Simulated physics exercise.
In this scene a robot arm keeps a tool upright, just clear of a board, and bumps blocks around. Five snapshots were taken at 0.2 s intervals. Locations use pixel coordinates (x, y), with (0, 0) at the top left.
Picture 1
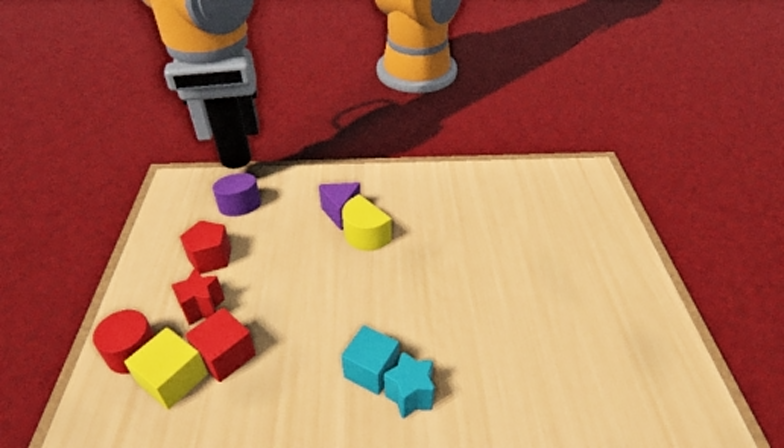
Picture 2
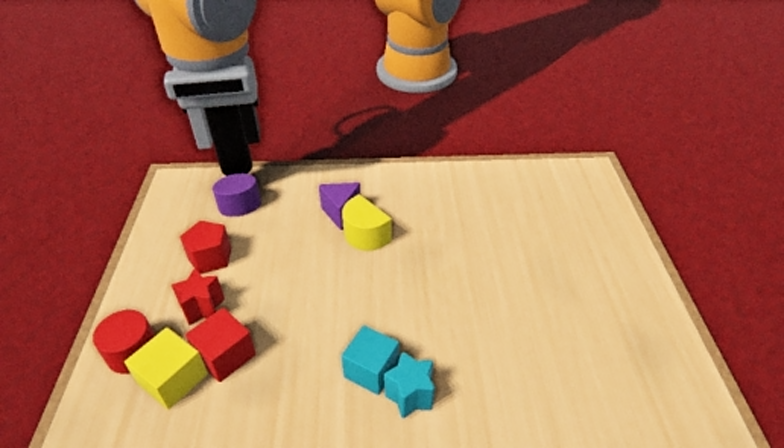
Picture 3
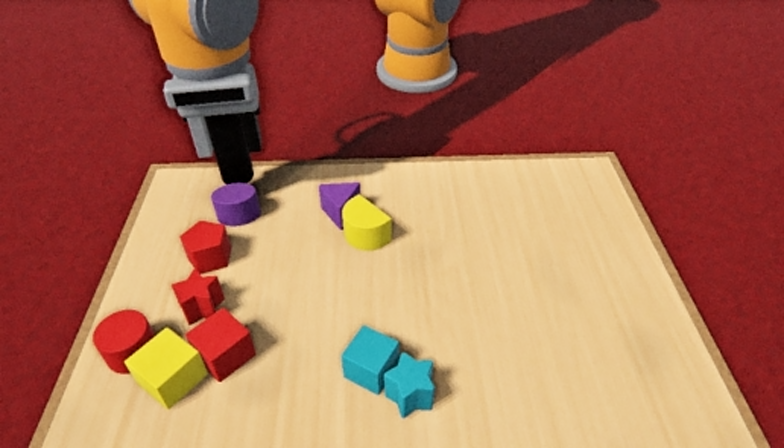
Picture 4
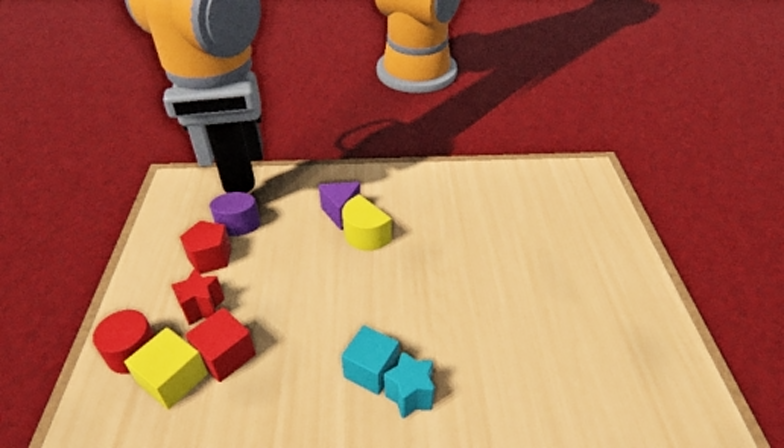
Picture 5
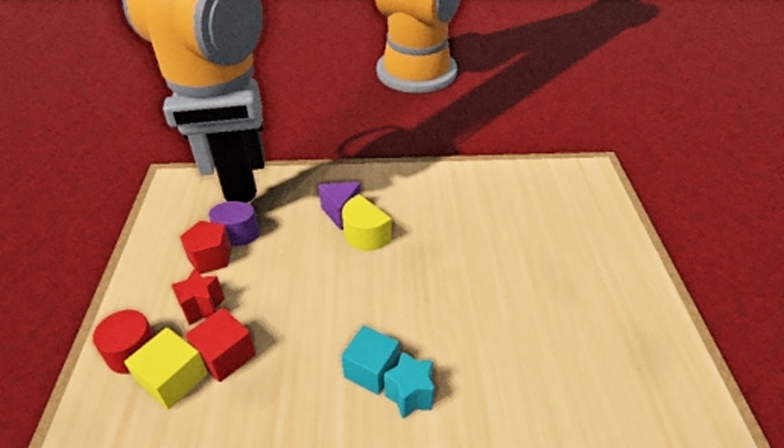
At the start, a robot arm holds its dark tool just behind a purple round block near the back left edge of a wooden board scattered with colourful blocks. The tool moves forward slightly, nudging the purple block a short way toward the red pentagonal block, while the other blocks stay still.
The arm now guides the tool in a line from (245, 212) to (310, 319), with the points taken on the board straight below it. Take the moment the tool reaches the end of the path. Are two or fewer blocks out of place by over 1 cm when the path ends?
Going by the path, yes.
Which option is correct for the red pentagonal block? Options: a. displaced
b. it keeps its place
a
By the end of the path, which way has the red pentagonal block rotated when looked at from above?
Spins clockwise.
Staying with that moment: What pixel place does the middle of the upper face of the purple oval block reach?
The top centre is at (234, 254).
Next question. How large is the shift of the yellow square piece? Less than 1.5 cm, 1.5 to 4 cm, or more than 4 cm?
Offset: Below 1.5 cm.
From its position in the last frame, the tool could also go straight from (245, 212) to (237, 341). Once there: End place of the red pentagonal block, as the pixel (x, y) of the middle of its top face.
In the picture, it is at (169, 267).
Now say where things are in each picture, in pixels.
In the first frame, lower end of the tool at (237, 161), tops of blocks, yellow square piece at (162, 356), red pentagonal block at (203, 235), red square piece at (217, 333), purple oval block at (234, 183).
In the second frame, tool at (237, 169), blocks as before.
In the third frame, tool at (238, 178), purple oval block at (233, 193).
In the fourth frame, tool at (240, 186), purple oval block at (232, 202).
In the fifth frame, tool at (241, 195), yellow square piece at (162, 356), red pentagonal block at (203, 235), red square piece at (217, 333), purple oval block at (231, 211).
What follows on the original path. One third of the way, tool at (260, 226); red pentagonal block at (194, 248), turned 45° clockwise; purple oval block at (235, 243), turned 50° clockwise.
Two thirds of the way, tool at (281, 262); red pentagonal block at (193, 248), turned 50° clockwise; purple oval block at (234, 254), turned 85° clockwise.
At the end, tool at (307, 302); yellow square piece not moved; red pentagonal block at (193, 248), turned 50° clockwise; red square piece not moved; purple oval block at (234, 254), turned 85° clockwise.
